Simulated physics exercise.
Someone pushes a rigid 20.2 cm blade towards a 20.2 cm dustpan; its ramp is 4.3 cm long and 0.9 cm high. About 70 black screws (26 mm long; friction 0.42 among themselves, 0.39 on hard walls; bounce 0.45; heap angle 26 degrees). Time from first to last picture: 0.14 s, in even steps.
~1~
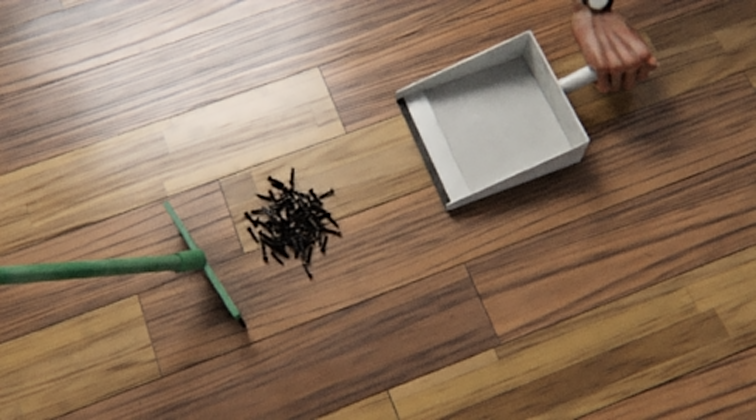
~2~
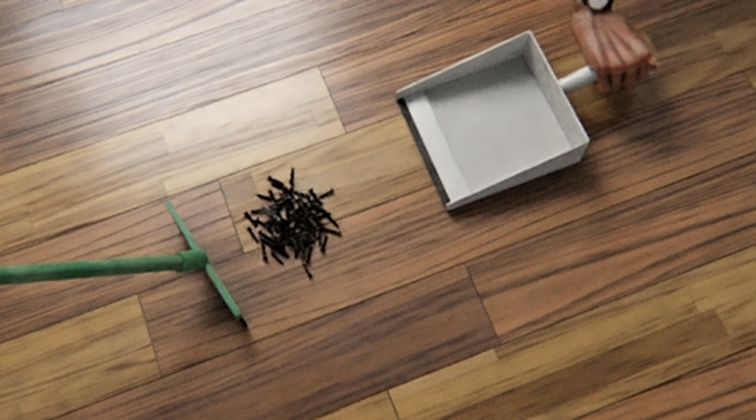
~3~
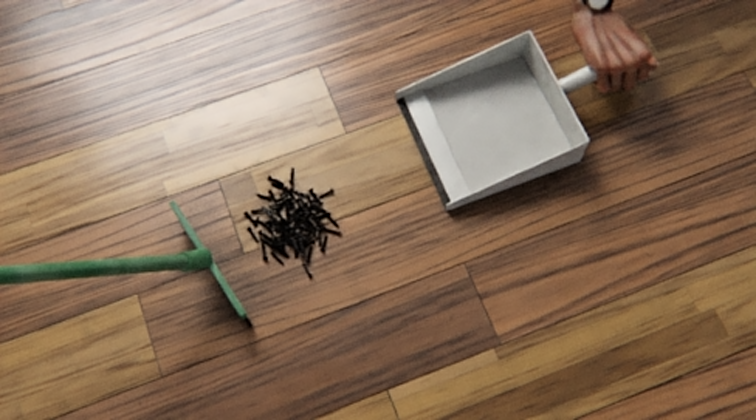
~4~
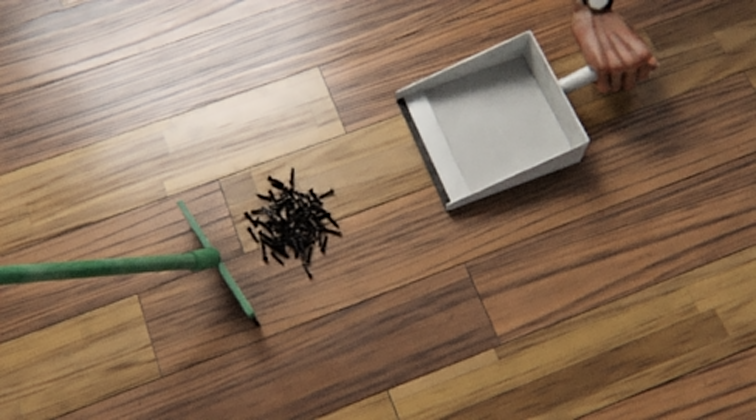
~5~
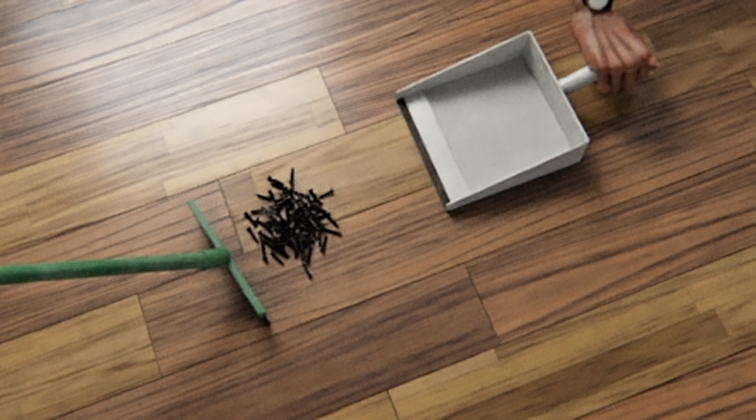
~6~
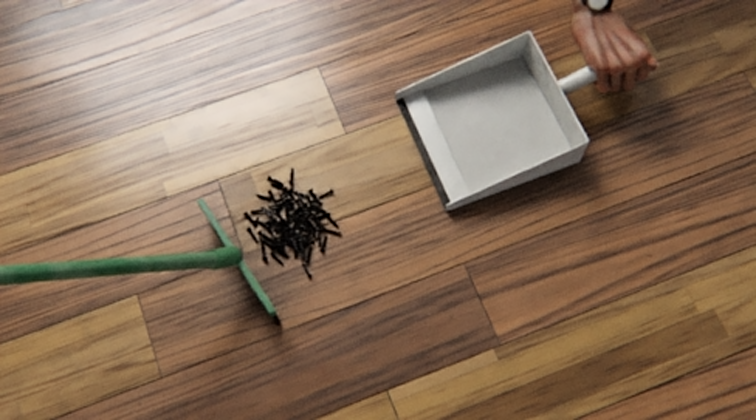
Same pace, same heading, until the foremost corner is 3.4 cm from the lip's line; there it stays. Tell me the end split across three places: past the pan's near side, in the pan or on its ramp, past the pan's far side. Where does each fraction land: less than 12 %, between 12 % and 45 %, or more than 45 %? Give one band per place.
Near side: A solid amount, pan: A sprinkling, far side: A sprinkling.
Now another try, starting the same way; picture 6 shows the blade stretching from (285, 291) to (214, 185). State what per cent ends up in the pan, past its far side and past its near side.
Pan 20 % / far 5 % / near 0 %.
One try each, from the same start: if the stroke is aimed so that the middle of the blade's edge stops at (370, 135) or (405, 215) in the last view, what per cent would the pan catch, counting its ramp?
About 5 and 0 per cent.
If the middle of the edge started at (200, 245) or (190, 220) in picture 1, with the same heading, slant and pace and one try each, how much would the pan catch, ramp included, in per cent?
The two tries give about 0 % and about 0 %.
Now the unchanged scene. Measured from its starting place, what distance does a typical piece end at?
I'd put it near 16 cm.
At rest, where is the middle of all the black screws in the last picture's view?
Centre at rest: Approx. (397, 190) px.
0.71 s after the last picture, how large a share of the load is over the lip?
I'd put it near 0 per cent at that point.
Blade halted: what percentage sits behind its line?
Close to 35 percent.
Then, 0.26 s after the last picture, middle of the blade 18 cm from the lip; 0 % over the lip, far side 0 %, near side 5 %.
Then, 0.42 s after the last picture, middle of the blade 10 cm from the lip; 0 % over the lip, far side 0 %, near side 15 %.
Then, 0.71 s after the last picture, middle of the blade 6 cm from the lip; 0 % over the lip, far side 0 %, near side 20 %.
In the end, near side 20 %, pan 0 %, far side 0 %, in front of the lip or behind the blade 80 %.
